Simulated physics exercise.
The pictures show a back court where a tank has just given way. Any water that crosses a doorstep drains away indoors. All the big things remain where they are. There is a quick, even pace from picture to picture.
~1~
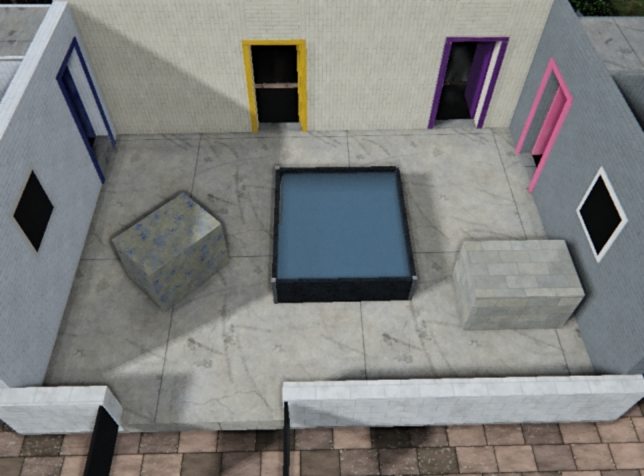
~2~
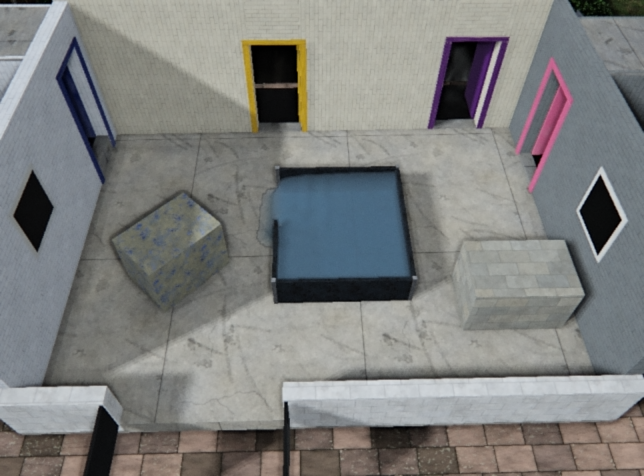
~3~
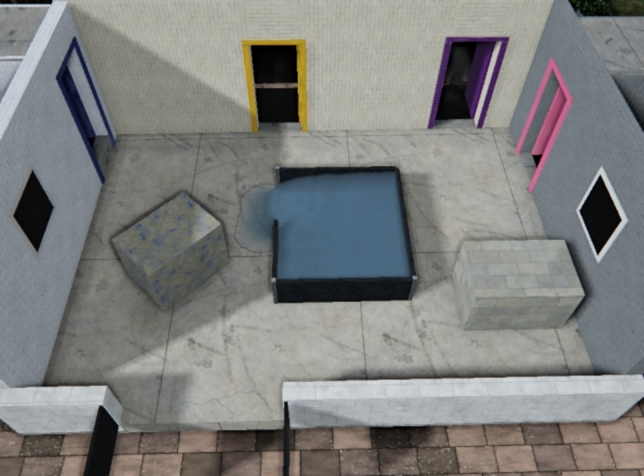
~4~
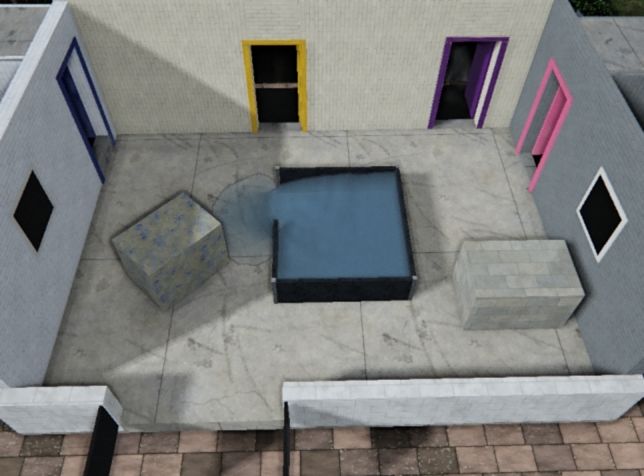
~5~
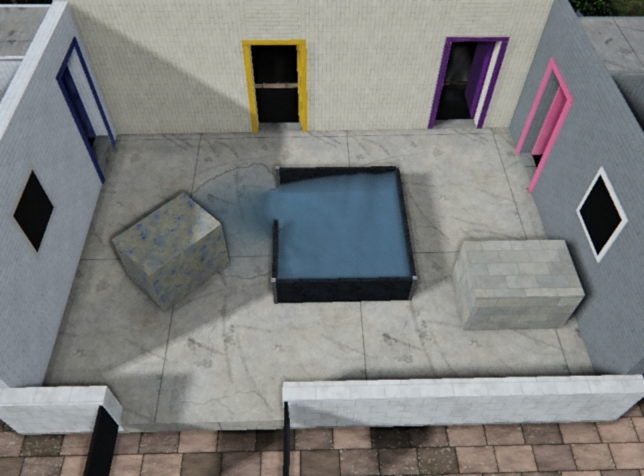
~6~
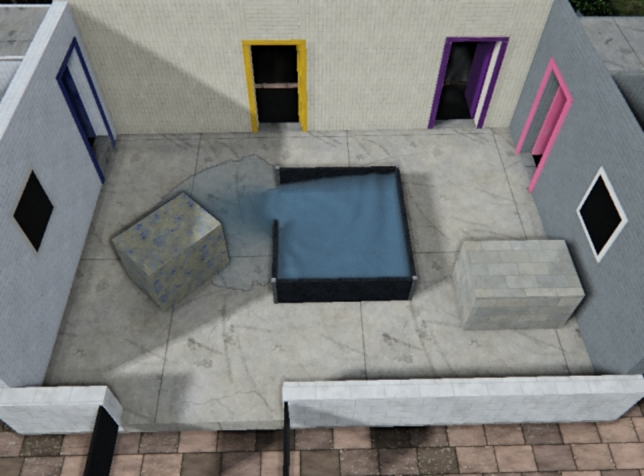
A dark-sided tank of still blue water in a walled court opened on its left side, and water poured out, spreading across the pale floor to the tilted stone block and around its edges.
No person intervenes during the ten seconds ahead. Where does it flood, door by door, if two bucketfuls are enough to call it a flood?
At the blue door it does not flood; at the yellow door it floods; at the pink door it does not flood; at the purple door it does not flood.
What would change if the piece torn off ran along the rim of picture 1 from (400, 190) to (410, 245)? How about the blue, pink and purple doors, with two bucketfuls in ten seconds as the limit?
I'd say the blue one stays shy of the line, the pink one crosses the line and the purple one crosses the line.
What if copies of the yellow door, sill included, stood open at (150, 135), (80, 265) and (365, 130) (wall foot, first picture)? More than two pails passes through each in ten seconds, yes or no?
Door by door: Ends up above, ends up above, ends up below.
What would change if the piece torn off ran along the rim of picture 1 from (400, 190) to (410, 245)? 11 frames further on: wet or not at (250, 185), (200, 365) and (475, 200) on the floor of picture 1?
The first spot is spared, the second spared and the third soaked.
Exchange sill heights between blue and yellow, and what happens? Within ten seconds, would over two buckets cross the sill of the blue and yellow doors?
As I see it, blue overshoots and yellow falls short.
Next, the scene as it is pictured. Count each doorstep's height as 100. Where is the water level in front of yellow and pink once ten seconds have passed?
First around 200 percent, second around 90 percent.
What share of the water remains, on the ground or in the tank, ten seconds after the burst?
Roughly 90 percent.
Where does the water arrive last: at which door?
Looks like the pink one.
A moment on, water covers 20 % of the floor; the blue door not reached, the yellow door not reached, the pink door not reached, the purple door not reached.
Next, water covers 25 % of the floor; the blue door wet at the sill, nothing in, the yellow door not reached, the pink door not reached, the purple door not reached.
Then, water covers 35 % of the floor; the blue door under two buckets in, the yellow door wet at the sill, nothing in, the pink door not reached, the purple door not reached.
Later, water covers 55 % of the floor; the blue door under two buckets in, the yellow door under two buckets in, the pink door not reached, the purple door not reached.
In the end, water covers 80 % of the floor; the blue door under two buckets in, the yellow door over two buckets in, the pink door wet at the sill, nothing in, the purple door wet at the sill, nothing in.
